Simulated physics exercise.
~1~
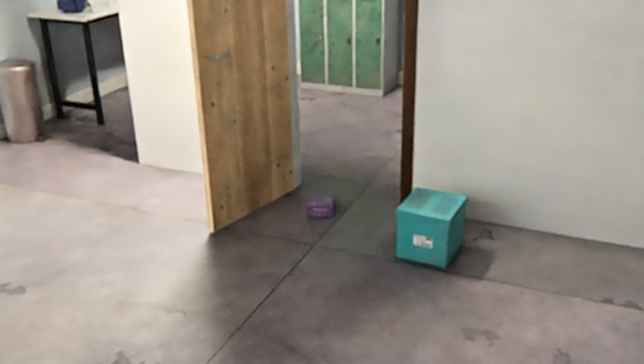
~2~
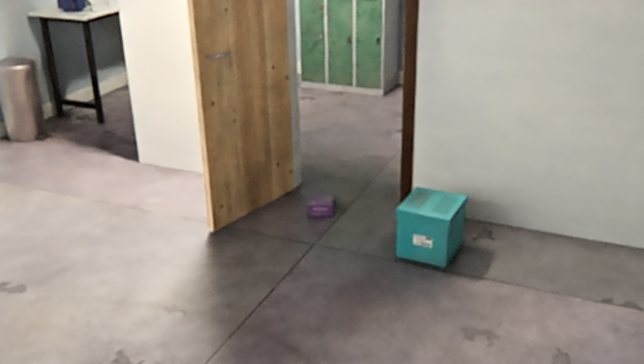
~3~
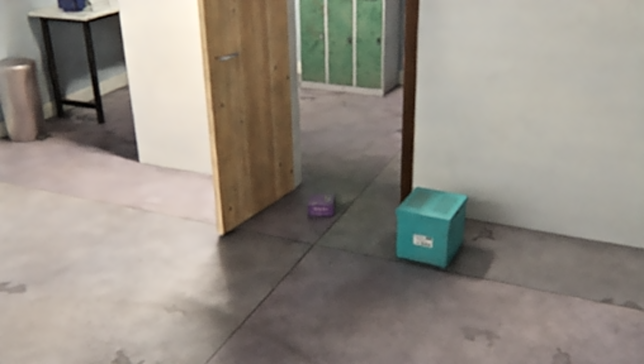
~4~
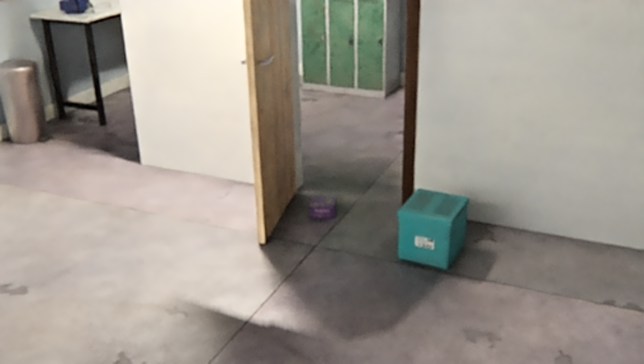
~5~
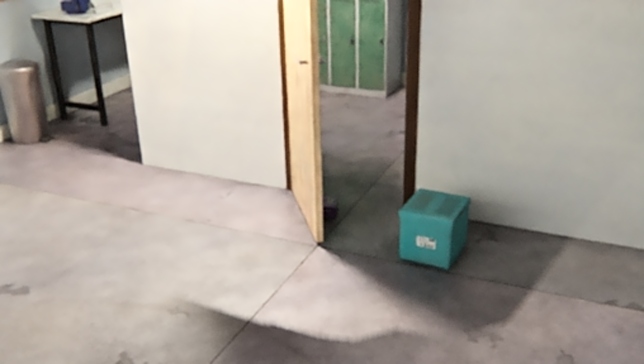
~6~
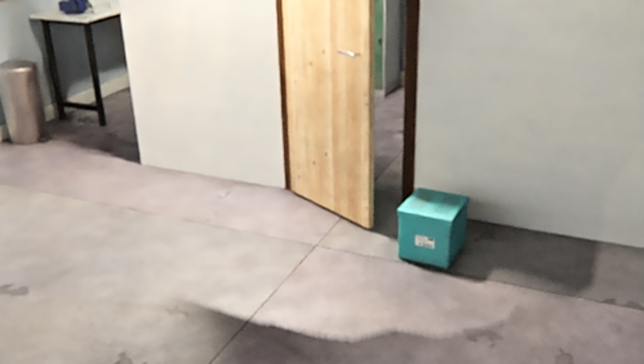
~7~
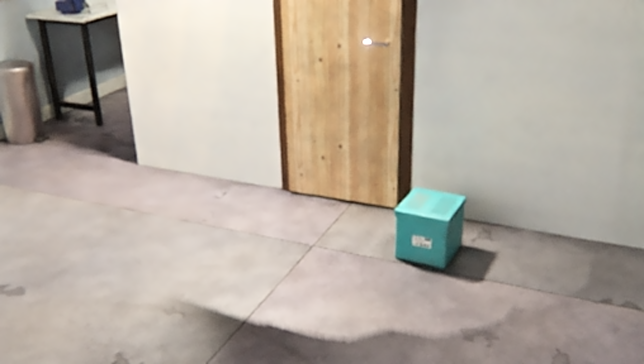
In a room with a grey floor, a wooden door standing wide open swung round to the right, hiding a small purple box in the doorway, until it looked all but shut, while the turquoise box beside the frame stayed put.
